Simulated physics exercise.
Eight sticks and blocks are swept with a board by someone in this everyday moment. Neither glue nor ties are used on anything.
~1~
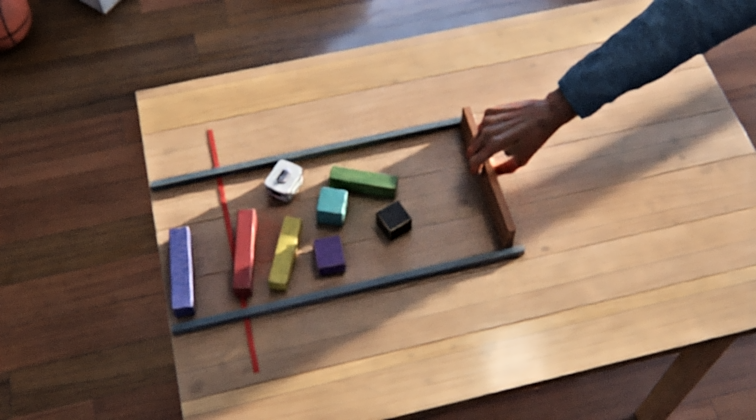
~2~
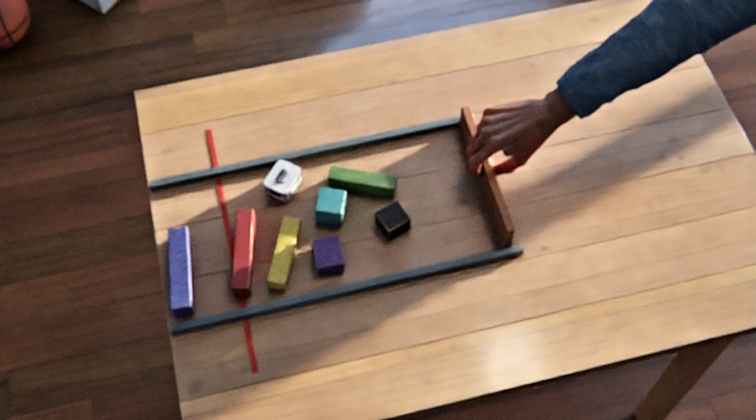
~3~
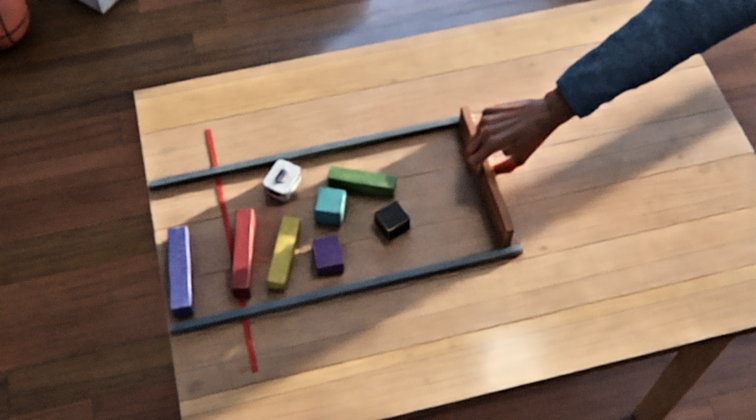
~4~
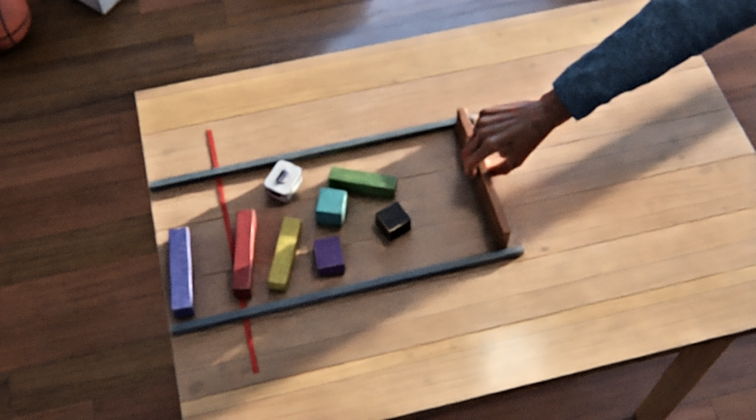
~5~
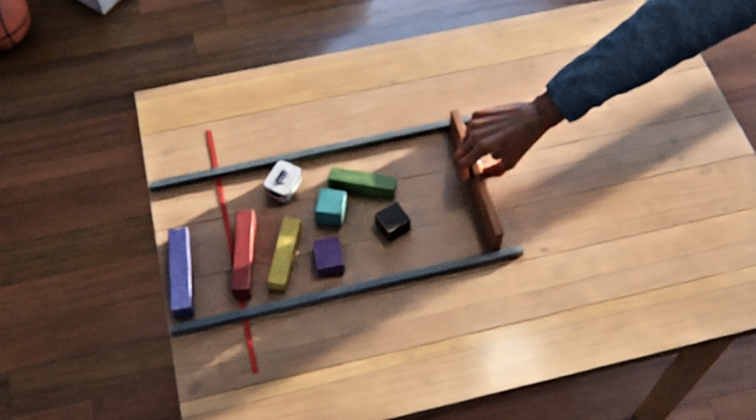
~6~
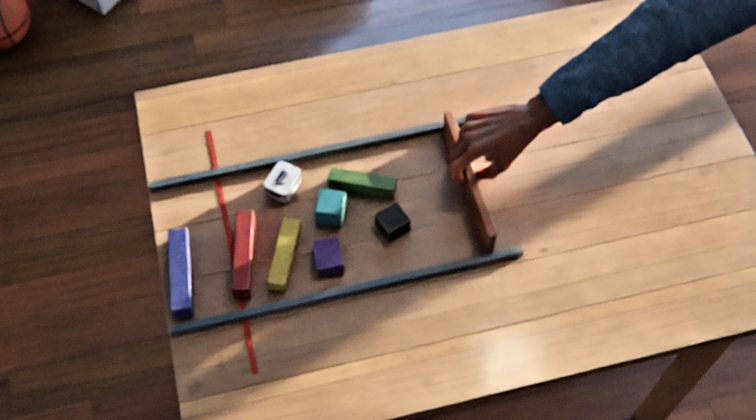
A hand slides a wooden board slightly left between two rails toward the colored blocks.
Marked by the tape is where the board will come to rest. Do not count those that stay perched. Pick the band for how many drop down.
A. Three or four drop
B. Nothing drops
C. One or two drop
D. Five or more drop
One or two drop (C).
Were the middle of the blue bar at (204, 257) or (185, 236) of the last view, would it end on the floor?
Result per start: Gone over the edge; gone over the edge.
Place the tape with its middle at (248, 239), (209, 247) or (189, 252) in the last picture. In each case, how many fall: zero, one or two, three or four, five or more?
Going tape by tape, I get none, then either one or two, then three or four.
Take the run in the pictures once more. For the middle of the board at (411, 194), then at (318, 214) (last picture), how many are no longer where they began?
Tally: 0; 6.
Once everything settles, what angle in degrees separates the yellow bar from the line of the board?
I'd put it at about 5°.
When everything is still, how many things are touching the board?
That comes to 3.
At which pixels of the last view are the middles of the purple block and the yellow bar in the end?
Roughly (223, 295) for the first and roughly (192, 285) for the second.
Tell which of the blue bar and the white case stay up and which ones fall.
The blue bar drops off; the white case is kept.
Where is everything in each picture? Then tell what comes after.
The first frame shows blue bar (182, 271); red bar (245, 253); yellow bar (286, 253); board (487, 176); tape (232, 242).
The second frame shows red bar (244, 252); purple block (328, 255).
The third frame shows yellow bar (284, 253); board (485, 176).
The fourth frame shows blue bar (181, 271); white case (284, 183).
The fifth frame shows red bar (244, 253); turquoise block (331, 208).
The sixth frame shows blue bar (181, 272); red bar (244, 254); yellow bar (285, 254); board (468, 181); tape (230, 243).
Soon after, none off yet; blue bar at rest near (181, 272); red bar at rest near (244, 254); yellow bar at rest near (285, 254).
Then, none off yet; blue bar at rest near (181, 272); red bar at rest near (244, 254); yellow bar moving near (278, 258).
Further on, none off yet; blue bar at rest near (181, 272); red bar moved a little near (207, 264); yellow bar moved about its own width near (229, 277).
At rest, the number that fall off is one or two; fallen, blue bar.
